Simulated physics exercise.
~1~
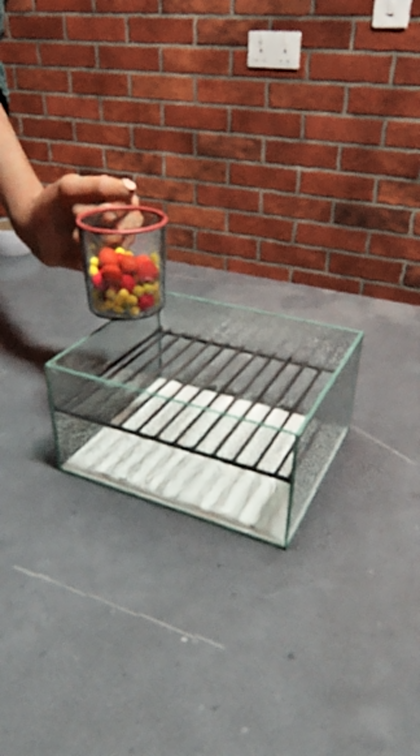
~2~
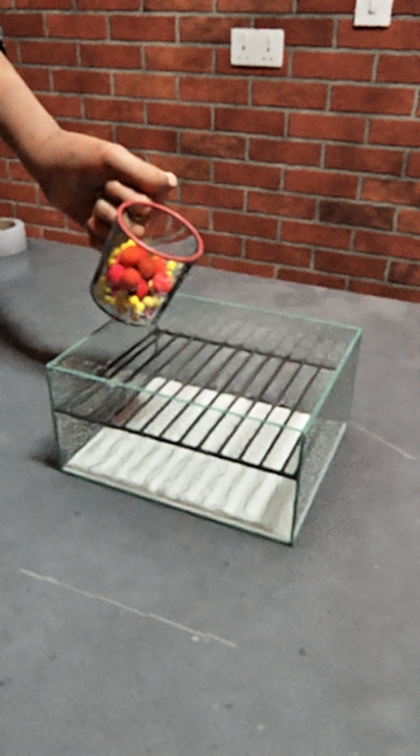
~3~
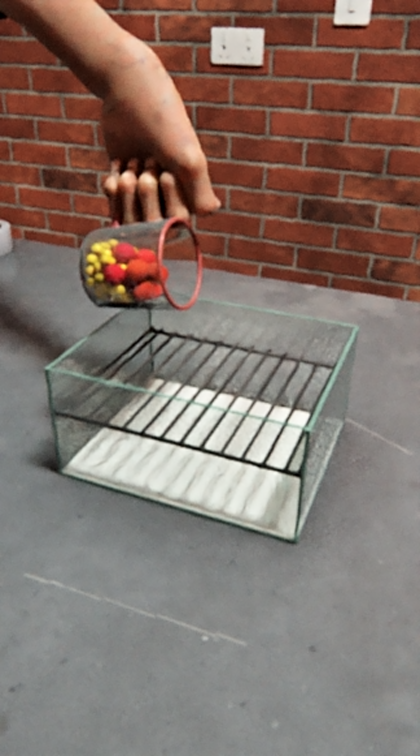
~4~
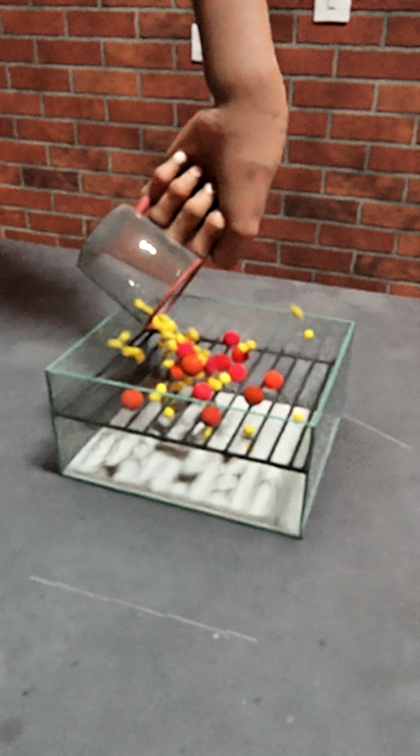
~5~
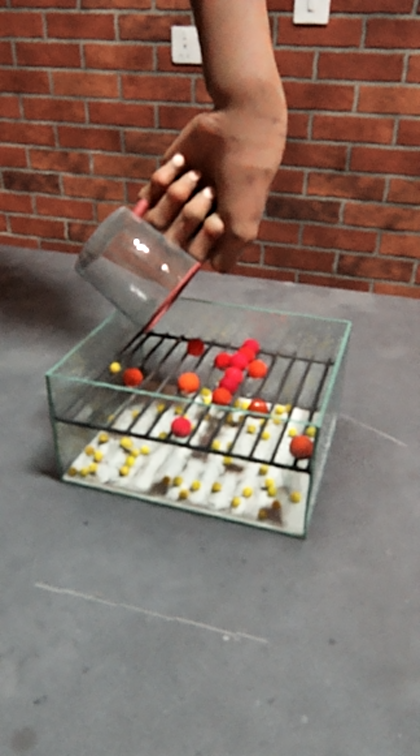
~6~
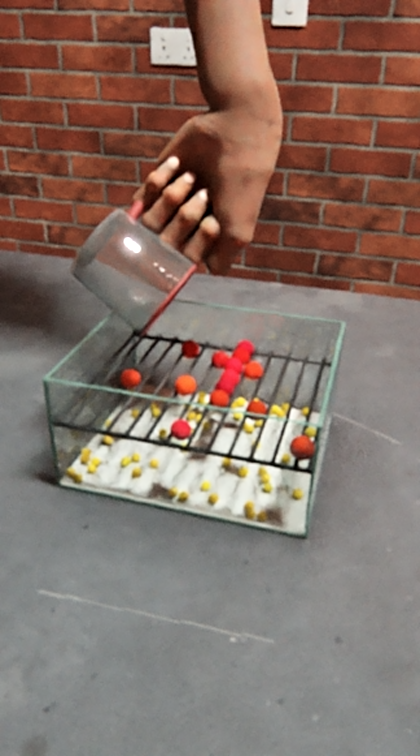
A hand tilts a clear, red-rimmed cup of red and yellow balls over an open glass box and tips them onto a dark wire rack, where the larger red balls stay on the wires while nearly all the small yellow ones drop through to the white base below.
